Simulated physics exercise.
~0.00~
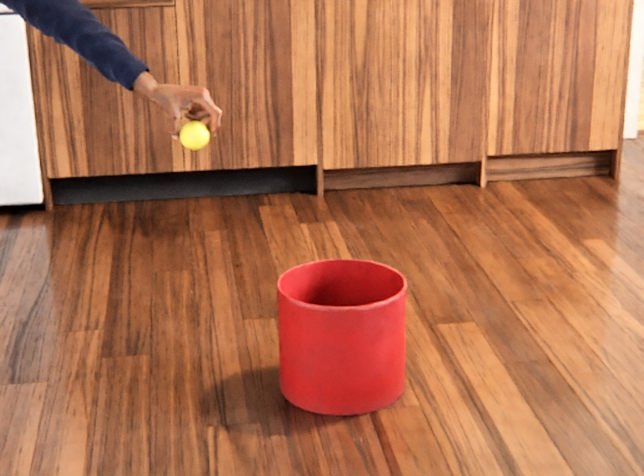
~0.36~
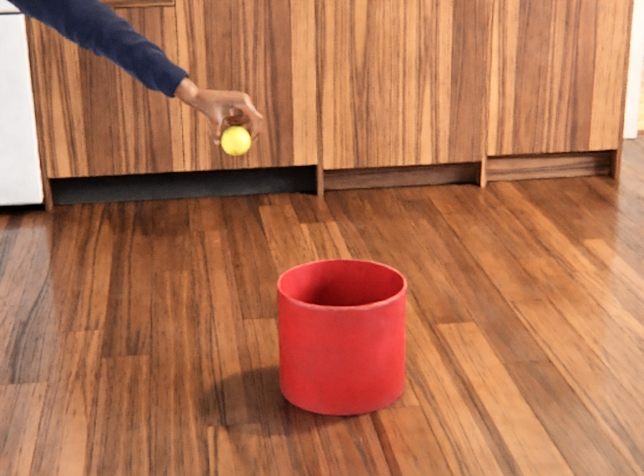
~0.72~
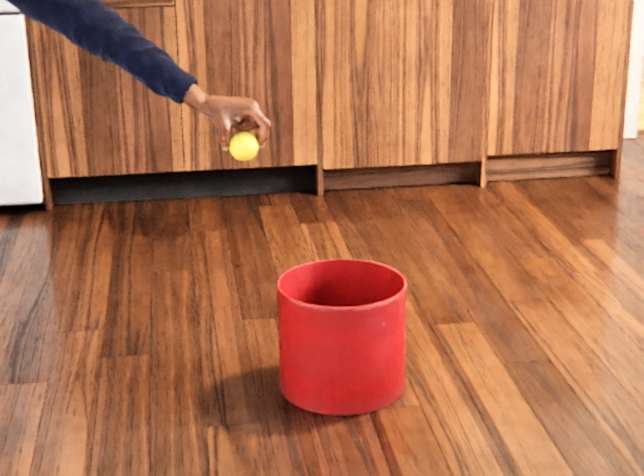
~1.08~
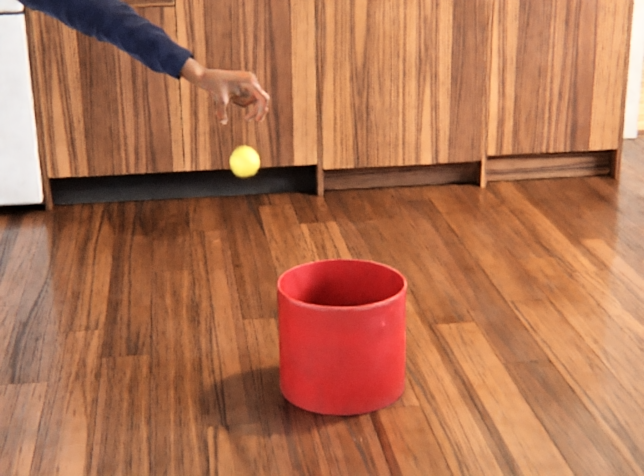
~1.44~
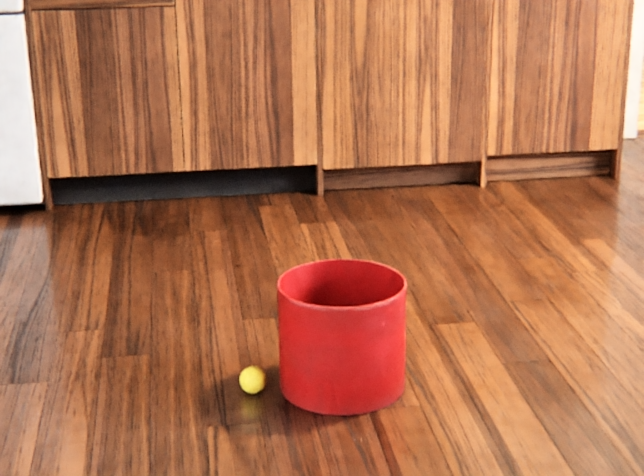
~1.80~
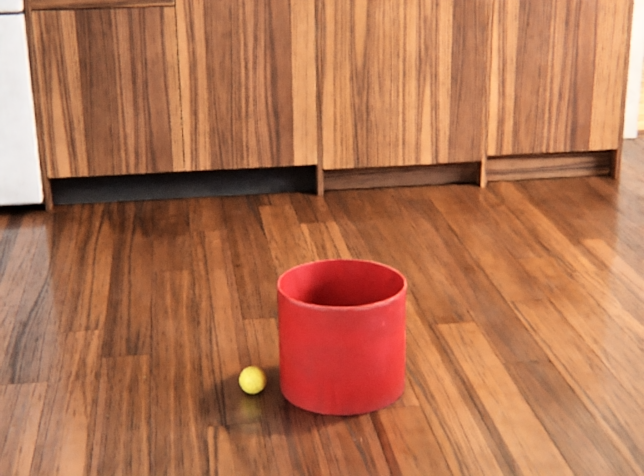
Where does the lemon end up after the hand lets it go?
The lemon ends up outside the red container, resting on the wooden floor just to its left.
